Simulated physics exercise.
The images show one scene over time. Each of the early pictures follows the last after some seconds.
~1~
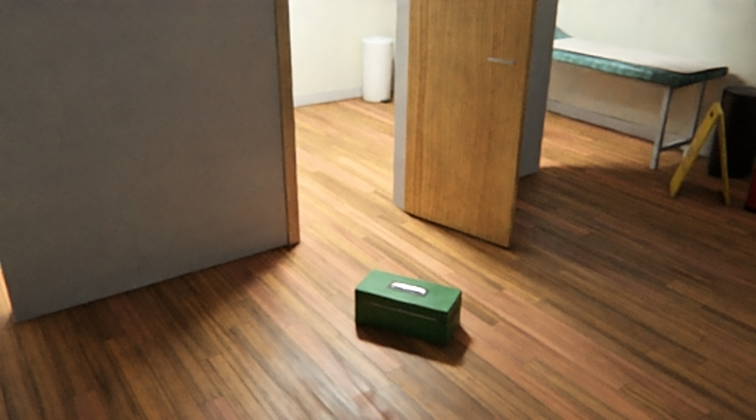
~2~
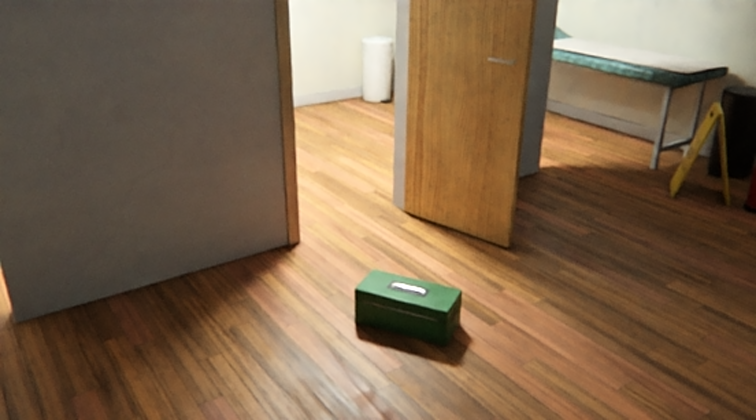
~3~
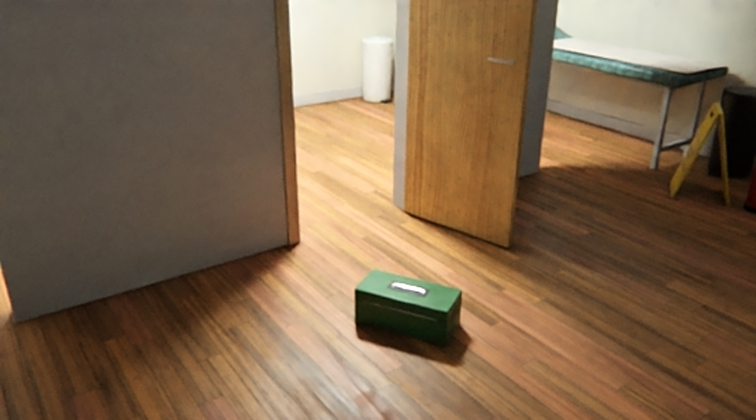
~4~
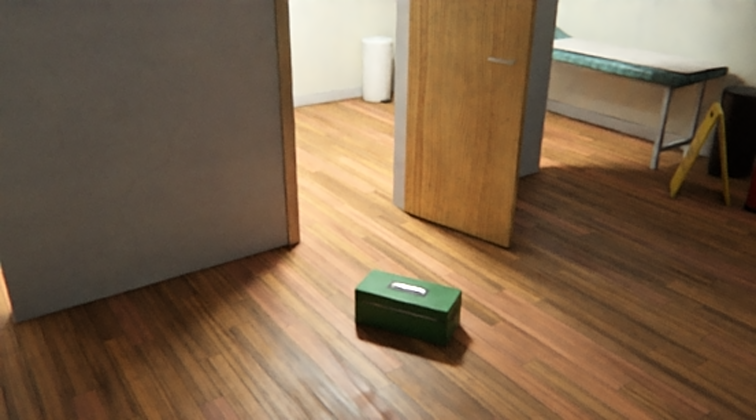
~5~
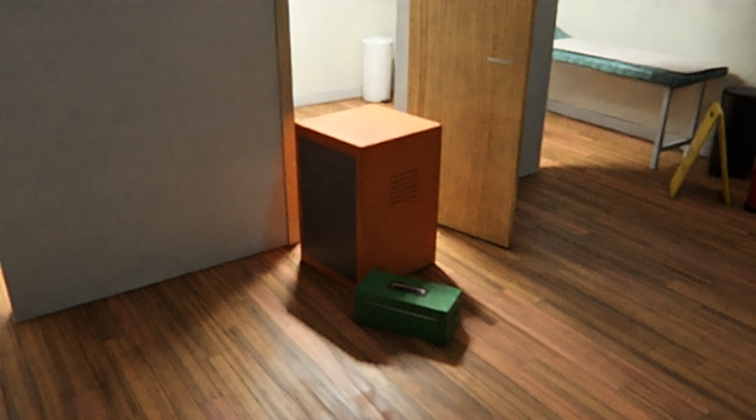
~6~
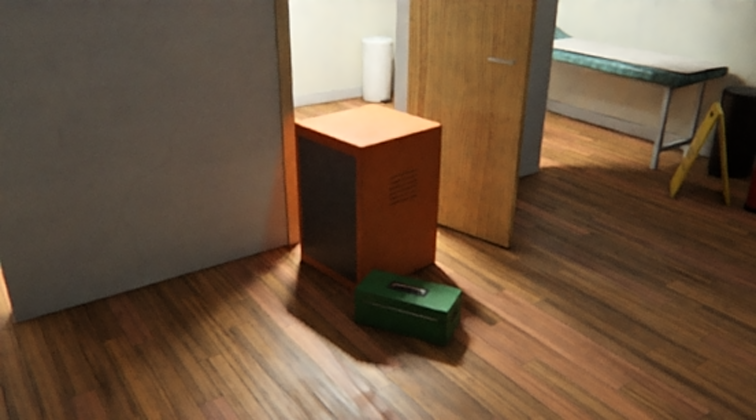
Orange boxy appliance appearing behind a green toolbox on a wooden floor beside a wide-open door, with everything else staying still.
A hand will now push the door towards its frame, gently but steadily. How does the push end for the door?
The door comes to a stop before the frame.
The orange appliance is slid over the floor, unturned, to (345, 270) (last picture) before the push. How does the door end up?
Observation: Afterwards the door is stopped partway.
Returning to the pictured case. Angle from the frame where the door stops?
Around 70 degrees.
Then, 0.50 s after the last picture, door at 88°.
Then, 0.70 s after the last picture, door at 73°.
At rest, door at 68°; both in place. Seen from the same camera at the end, orange appliance near (367, 195).
